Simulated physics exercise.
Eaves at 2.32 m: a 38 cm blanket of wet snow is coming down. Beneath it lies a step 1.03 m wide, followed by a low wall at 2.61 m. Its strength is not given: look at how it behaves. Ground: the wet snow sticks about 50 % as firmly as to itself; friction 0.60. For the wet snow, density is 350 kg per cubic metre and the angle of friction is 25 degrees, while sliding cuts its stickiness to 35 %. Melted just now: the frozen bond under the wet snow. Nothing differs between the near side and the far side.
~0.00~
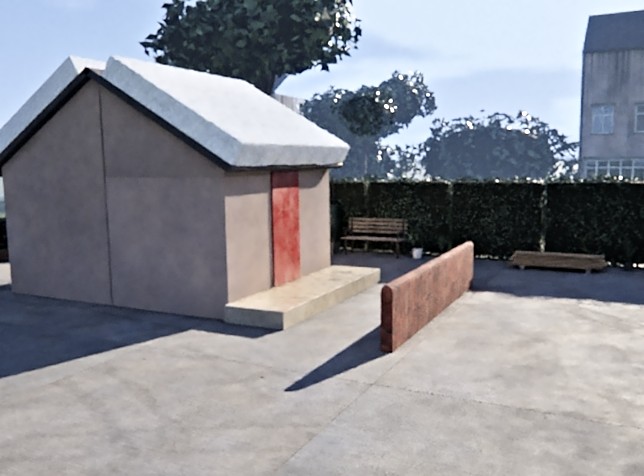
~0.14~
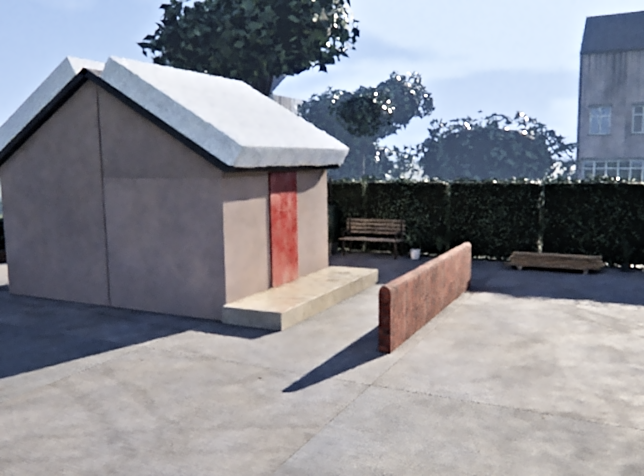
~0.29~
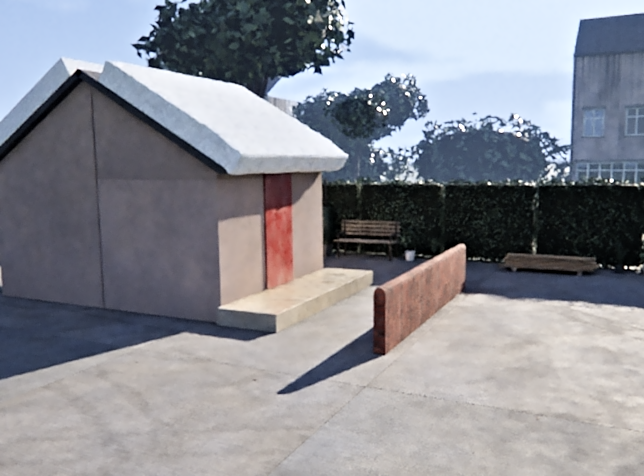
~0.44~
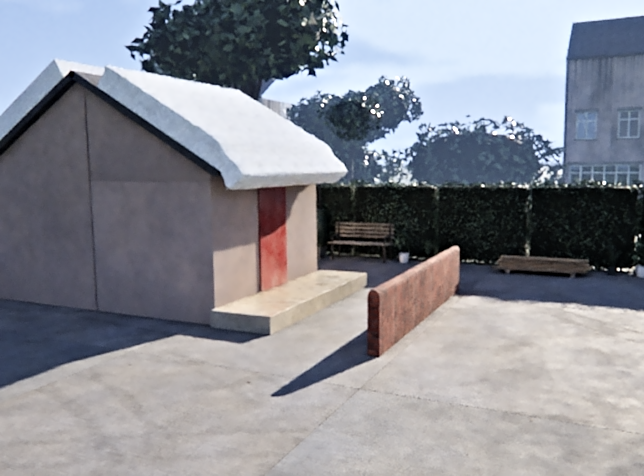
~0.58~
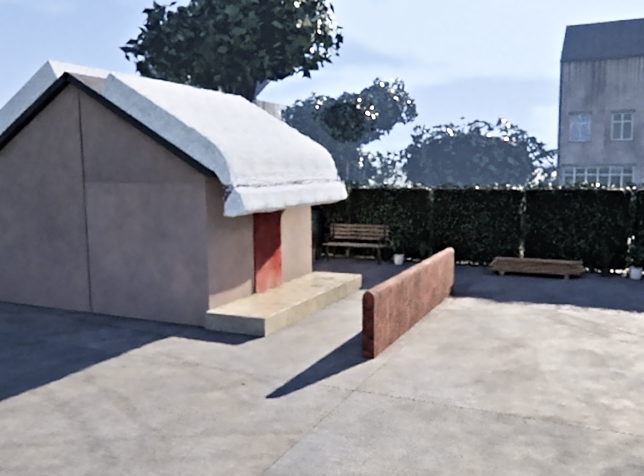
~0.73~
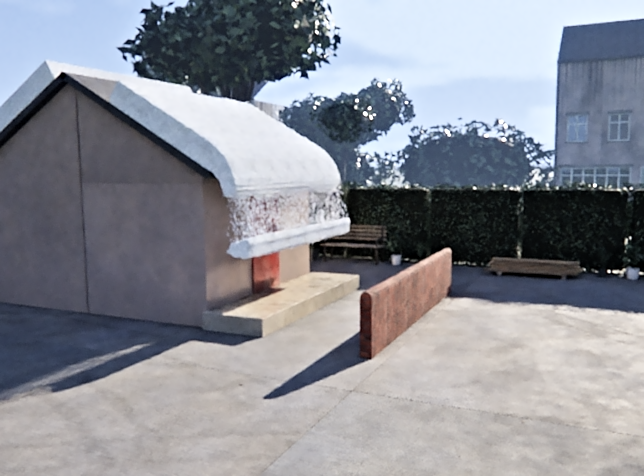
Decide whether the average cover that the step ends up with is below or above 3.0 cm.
Higher than that.
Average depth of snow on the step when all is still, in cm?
The mean works out to some 9 cm.
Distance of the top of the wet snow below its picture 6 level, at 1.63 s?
Measured change: Some 1.7 m.
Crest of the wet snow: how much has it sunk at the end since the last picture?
Roughly 2.8 m.
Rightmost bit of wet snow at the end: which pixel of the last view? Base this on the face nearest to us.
(417, 356), give or take.
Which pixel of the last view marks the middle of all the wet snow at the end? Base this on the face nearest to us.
It comes out near (315, 322), give or take.
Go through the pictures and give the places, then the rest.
The first frame shows foremost bit of the wet snow at (241, 146), 3 % of it past the eaves, in one piece.
The second frame shows foremost bit of the wet snow at (241, 148), its middle shifted 3.1 cm, 5 % of it past the eaves, in one piece.
The third frame shows foremost bit of the wet snow at (241, 157), its middle shifted 12 cm, 8 % of it past the eaves, in one piece.
The fourth frame shows foremost bit of the wet snow at (242, 173), its middle shifted 27 cm, 13 % of it past the eaves, in one piece.
The fifth frame shows foremost bit of the wet snow at (243, 206), its middle shifted 48 cm, 19 % of it past the eaves, cracking.
The sixth frame shows foremost bit of the wet snow at (249, 246), its middle shifted 76 cm, 28 % of it past the eaves, cracking.
After 1.14 s, 60 % of the snow is still up on the roof and 40 % is falling or down.
After 1.63 s, 1 % of the snow is still up on the roof and 99 % is falling or down.
After 2.11 s, none of the snow is still up on the roof and all is falling or down.
After 2.60 s, none of the snow is still up on the roof and all is falling or down.
After 3.10 s, none of the snow is still up on the roof and the snow on the step is 9.4 cm deep on average.
